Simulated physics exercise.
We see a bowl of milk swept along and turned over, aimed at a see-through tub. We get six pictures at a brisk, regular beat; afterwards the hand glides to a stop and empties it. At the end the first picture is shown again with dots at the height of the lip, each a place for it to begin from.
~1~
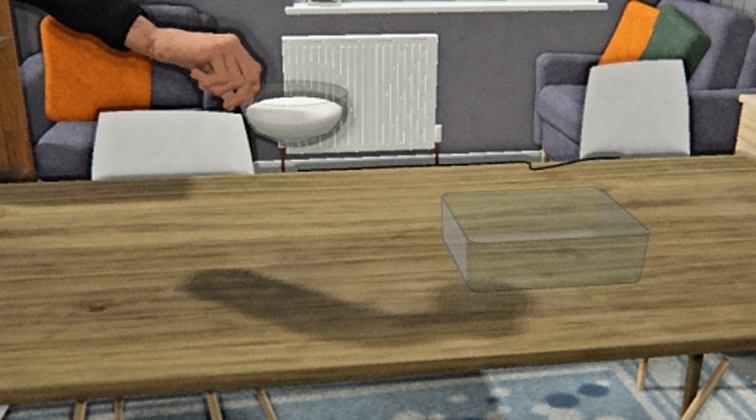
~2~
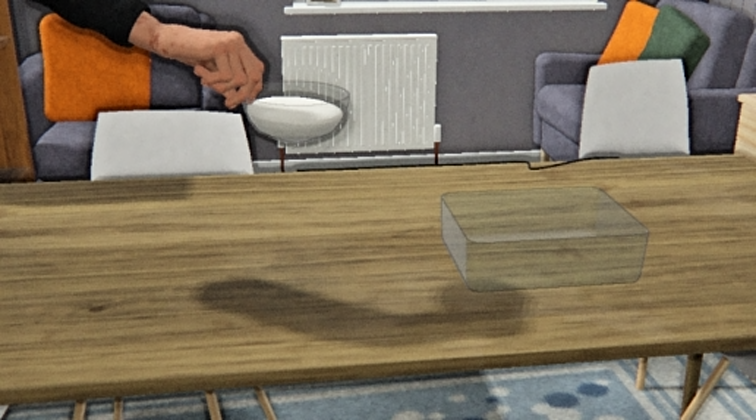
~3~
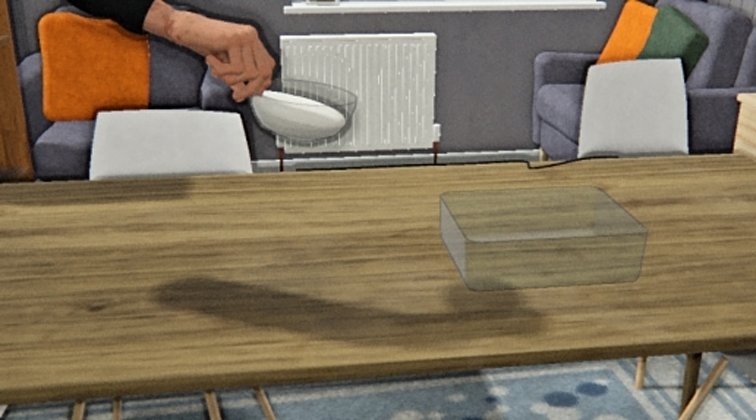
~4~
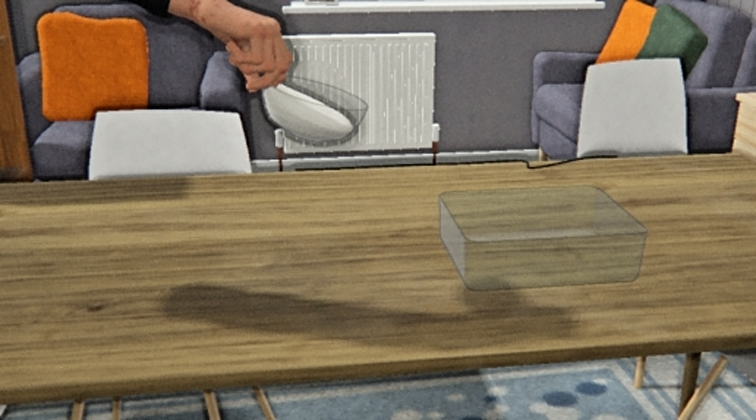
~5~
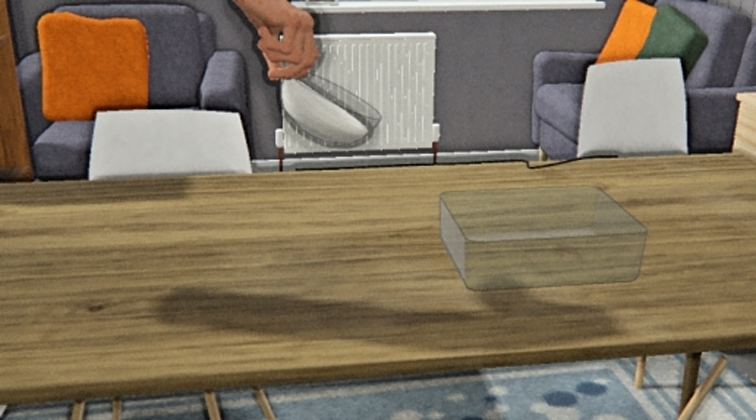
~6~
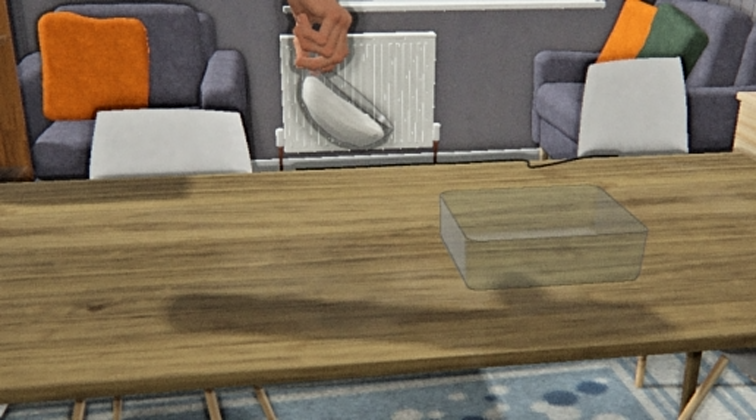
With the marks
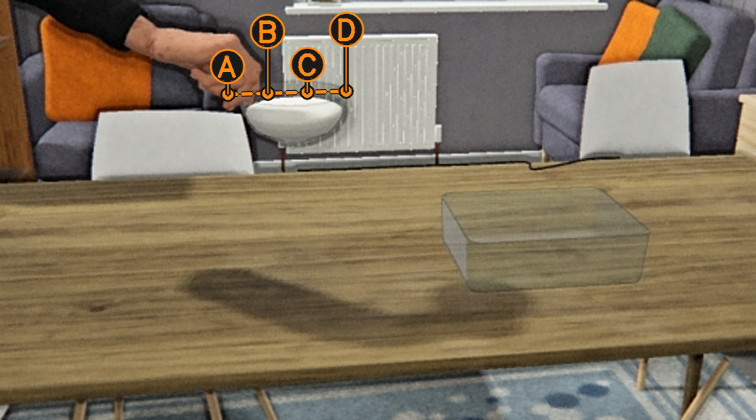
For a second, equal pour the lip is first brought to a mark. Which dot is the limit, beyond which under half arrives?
The answer is dot C.
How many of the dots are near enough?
Two of them.
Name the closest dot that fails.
That is dot B.
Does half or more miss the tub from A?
Yes.
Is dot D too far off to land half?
No, that is safe.
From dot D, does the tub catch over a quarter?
Yes, it does.
On the marked copy, A at (227, 94); B at (267, 93); C at (307, 92); D at (346, 91).
Choosing A, about 0 % lands in the tub, 98 % falls short.
Choosing B, about 11 % lands in the tub, 84 % falls short and 5 % goes beside or beyond.
Choosing C, about 69 % lands in the tub, 14 % falls short and 17 % goes beside or beyond.
Choosing D, about 74 % lands in the tub, 4 % falls short and 21 % goes beside or beyond.
